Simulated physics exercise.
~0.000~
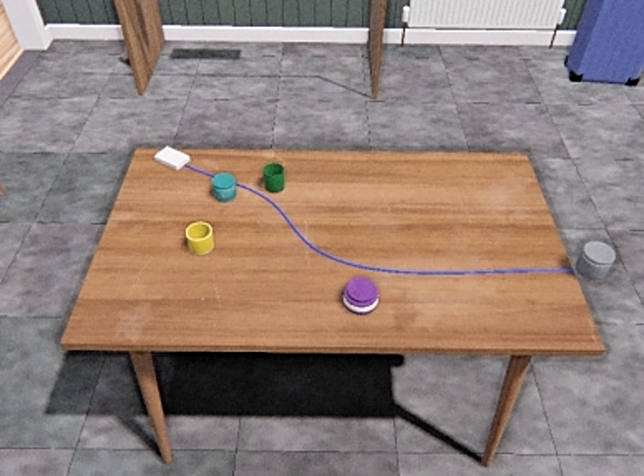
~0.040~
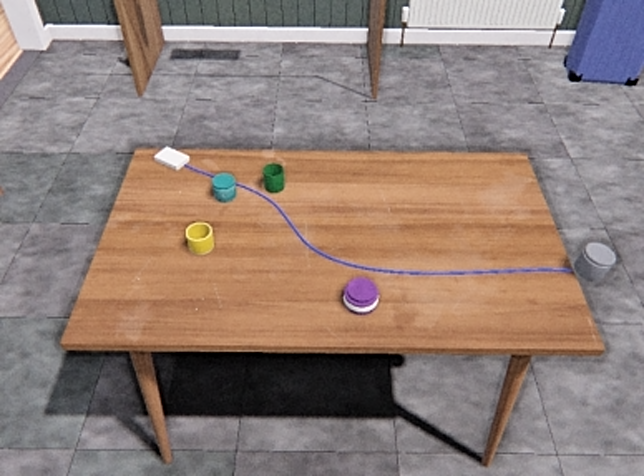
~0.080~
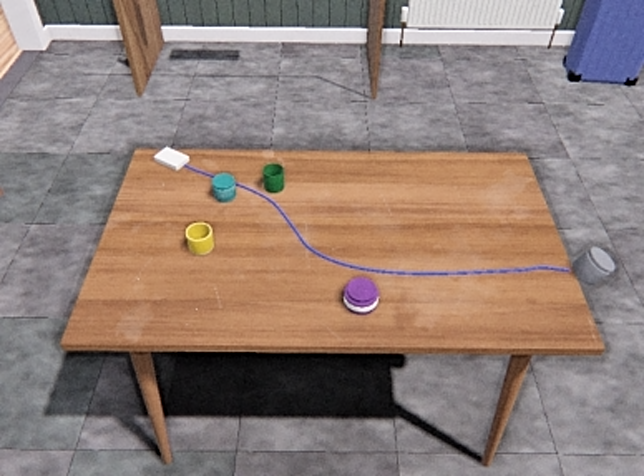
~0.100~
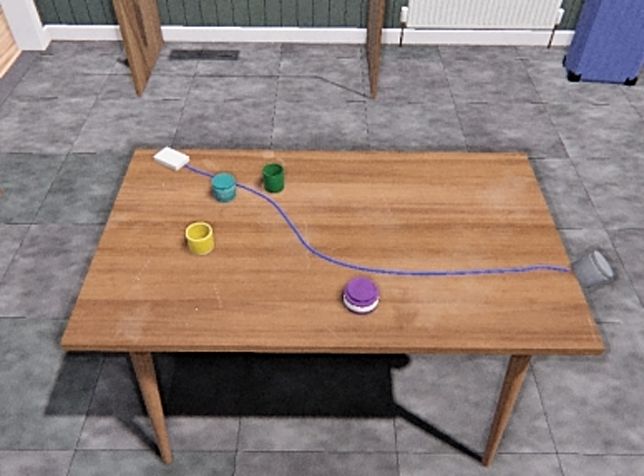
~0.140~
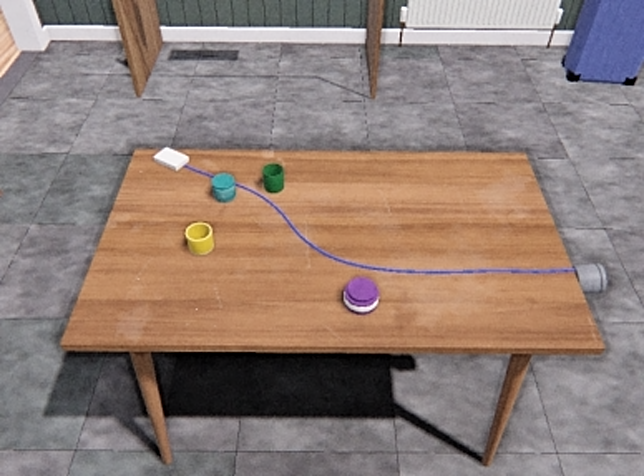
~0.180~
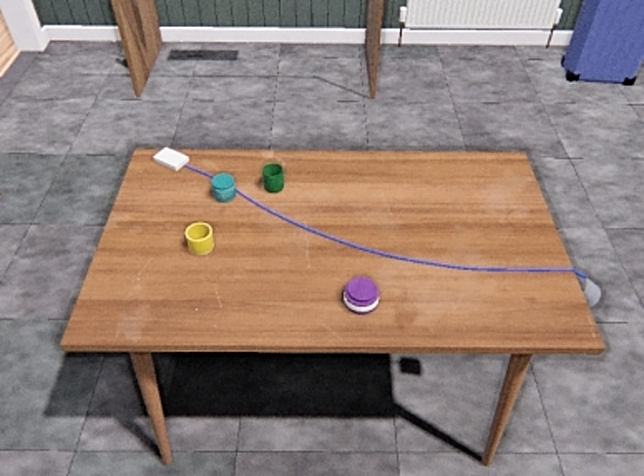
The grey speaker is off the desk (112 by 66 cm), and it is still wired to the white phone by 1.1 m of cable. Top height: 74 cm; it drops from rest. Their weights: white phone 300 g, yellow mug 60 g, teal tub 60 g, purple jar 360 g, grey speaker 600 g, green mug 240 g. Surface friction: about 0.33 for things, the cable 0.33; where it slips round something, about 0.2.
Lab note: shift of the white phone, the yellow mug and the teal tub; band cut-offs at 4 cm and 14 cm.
Bands: White phone high band; yellow mug low band; teal tub low band.
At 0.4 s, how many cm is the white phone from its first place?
24 cm.
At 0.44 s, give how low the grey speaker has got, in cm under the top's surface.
35 cm or so.
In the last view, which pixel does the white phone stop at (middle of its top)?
Top at rest: About (551, 256).
After 0.4 s, the cable's tail end at (263, 189); white phone 25 cm off its start, grey speaker over the edge, green mug 2 cm off its start.
After 0.7 s, the cable's tail end at (375, 219); white phone 56 cm off its start, grey speaker over the edge, green mug 4 cm off its start.
After 0.9 s, the cable's tail end at (511, 246); white phone 89 cm off its start at (494, 244), grey speaker over the edge, green mug 4 cm off its start at (286, 164).
After 1.2 s, the cable's tail end at (566, 257); white phone 102 cm off its start, grey speaker over the edge, green mug 4 cm off its start.
After 2.4 s, the cable's tail end at (567, 257); white phone 102 cm off its start at (551, 256), teal tub 1 cm off its start at (222, 182), yellow mug 0 cm off its start at (199, 232), grey speaker over the edge.
